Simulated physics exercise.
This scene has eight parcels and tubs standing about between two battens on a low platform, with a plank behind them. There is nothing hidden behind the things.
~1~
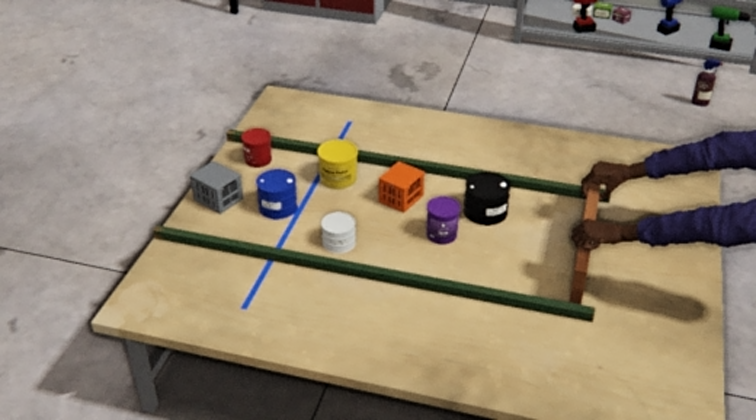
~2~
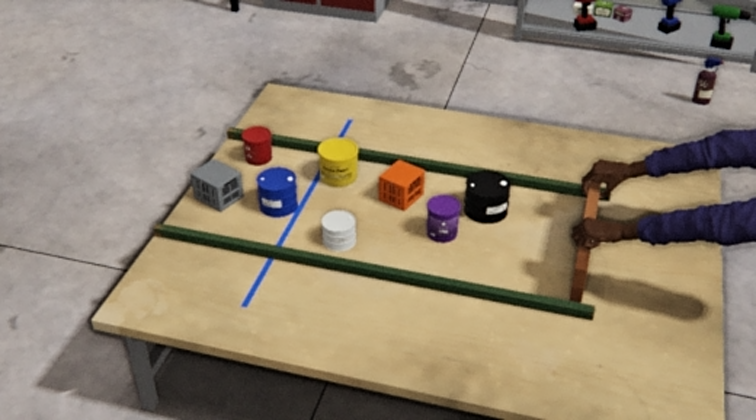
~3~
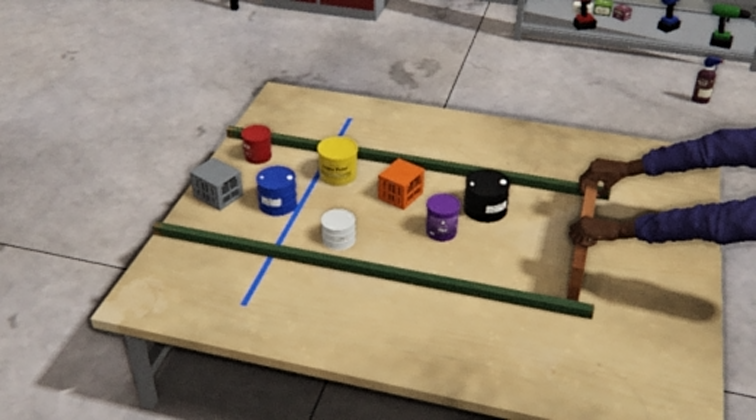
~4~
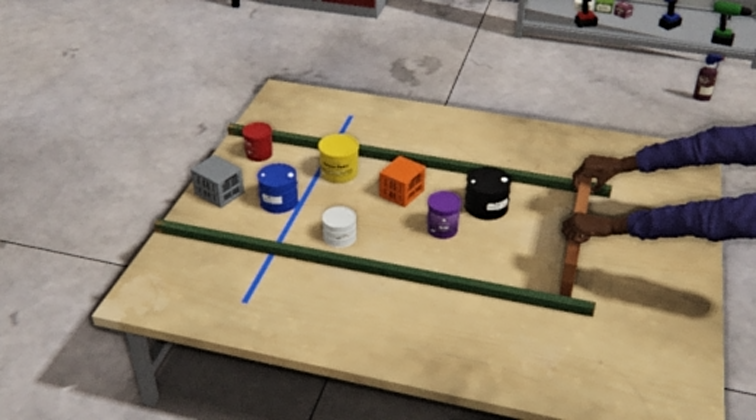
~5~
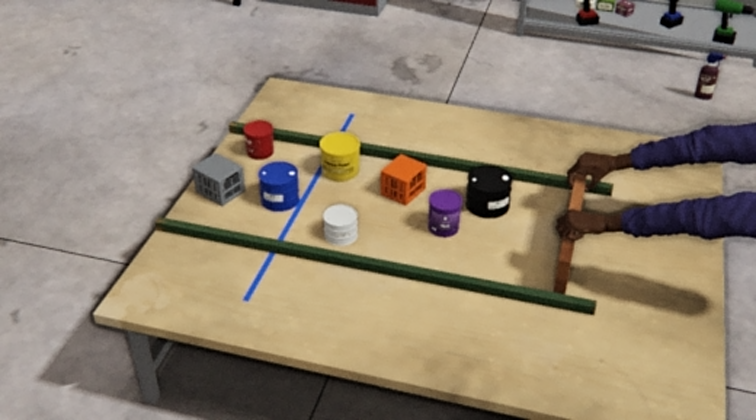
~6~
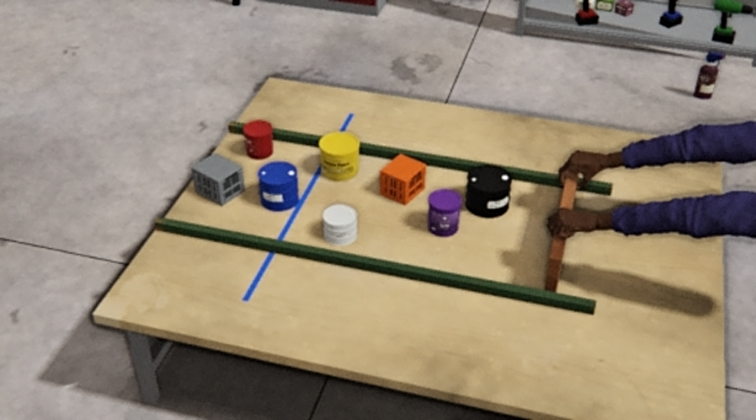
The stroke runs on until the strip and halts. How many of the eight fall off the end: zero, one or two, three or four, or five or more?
I expect not even one to end up below.
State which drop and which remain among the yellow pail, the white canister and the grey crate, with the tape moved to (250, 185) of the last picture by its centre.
Short version: The yellow pail sits tight, the white canister sits tight, the grey crate heads down.
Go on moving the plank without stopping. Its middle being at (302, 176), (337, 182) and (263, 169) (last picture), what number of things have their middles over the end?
0, 0 and 1.
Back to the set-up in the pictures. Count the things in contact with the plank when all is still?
The count in contact is 3.
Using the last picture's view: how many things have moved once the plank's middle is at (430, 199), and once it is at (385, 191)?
At the first place 3, at the second 4.
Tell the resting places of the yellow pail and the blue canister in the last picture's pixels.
Final positions - yellow pail around (277, 139), blue canister around (253, 182).
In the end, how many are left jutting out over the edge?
That would be 0.
Early on, none off yet; grey crate at rest near (219, 179); red pail at rest near (259, 140); blue canister at rest near (279, 186).
Finally, the number that fall off is zero.
